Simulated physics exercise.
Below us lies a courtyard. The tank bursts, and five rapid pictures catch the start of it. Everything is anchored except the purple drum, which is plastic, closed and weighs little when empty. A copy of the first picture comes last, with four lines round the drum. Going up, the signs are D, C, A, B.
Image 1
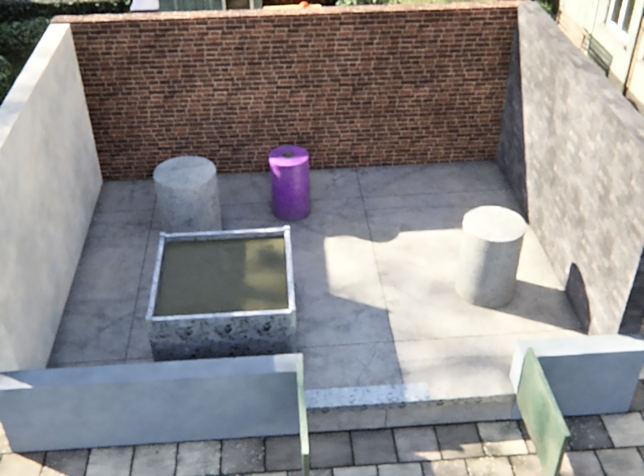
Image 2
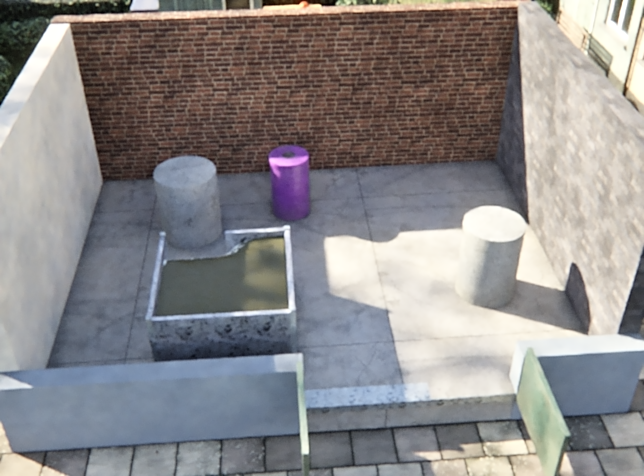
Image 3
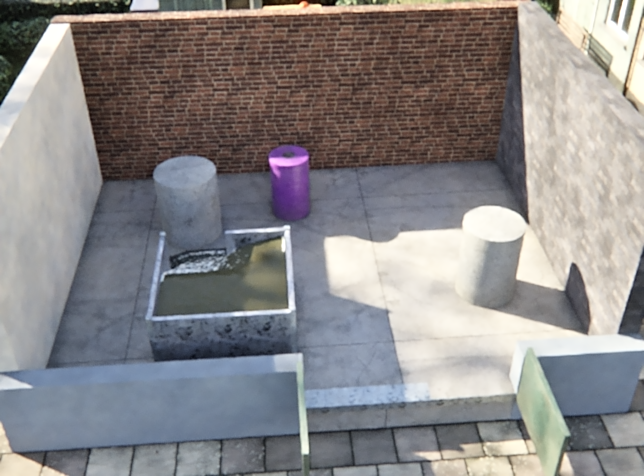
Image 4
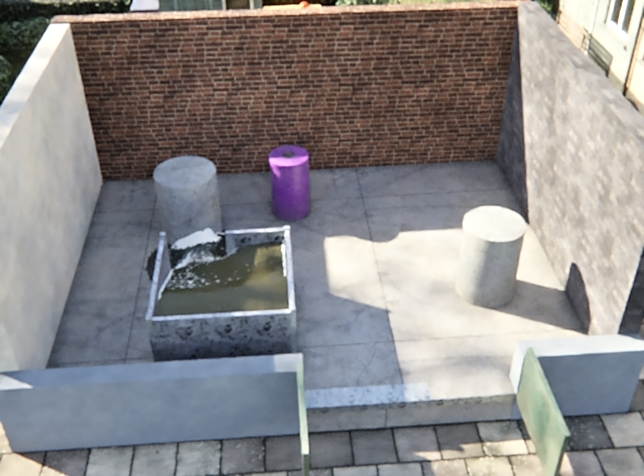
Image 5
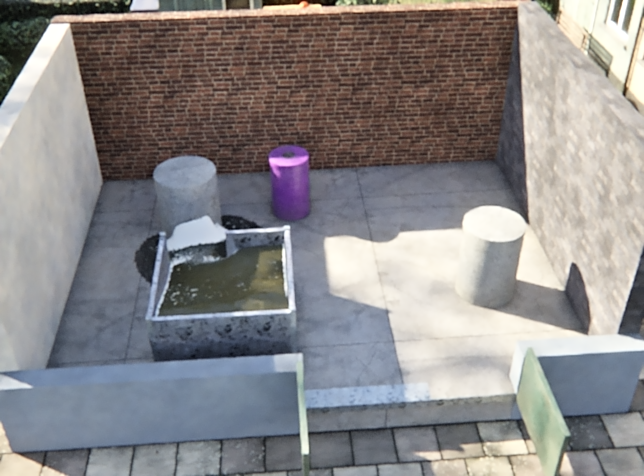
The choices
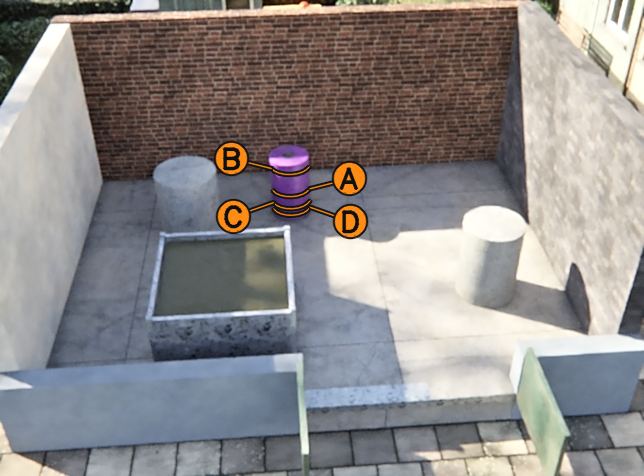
Murky water in a square stone tank draws down from its back edge, churns white, then heaps up at the back left corner as a dark wet patch spreads on the paving behind. The courtyard is seen from above, with a brick back wall, pale left wall, grey right wall and greenish open gate. Two grey drums and a purple one stay still, as does the camera.
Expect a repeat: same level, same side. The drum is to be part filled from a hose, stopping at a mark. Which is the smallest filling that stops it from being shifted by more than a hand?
The limit is A.
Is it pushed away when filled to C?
Yes, it does.
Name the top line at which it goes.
C.
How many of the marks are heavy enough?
Two of the four.
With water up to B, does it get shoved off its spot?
No, that is safe.
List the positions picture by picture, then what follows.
The first picture shows lid of the purple drum at (289, 156); tank full, its middle at (224, 276); open gate at (410, 350).
In the second picture, water covers 1 % of the ground, mostly out of sight from here.
In the third picture, water covers 3 % of the ground, mostly out of sight from here.
In the fourth picture, water covers 5 % of the ground, mostly out of sight from here.
The fifth picture shows lid of the purple drum at (289, 156); 7 % of the ground wet, in view closest to the drum at (242, 224).
On the marked copy, A at (291, 196); B at (290, 174); C at (292, 208); D at (292, 215); from the bottom up D, C, A, B.
With A, it does not move.
With B, it does not move.
With C, it is pushed about half its own width away.
With D, it is pushed about 4 times its own width away.
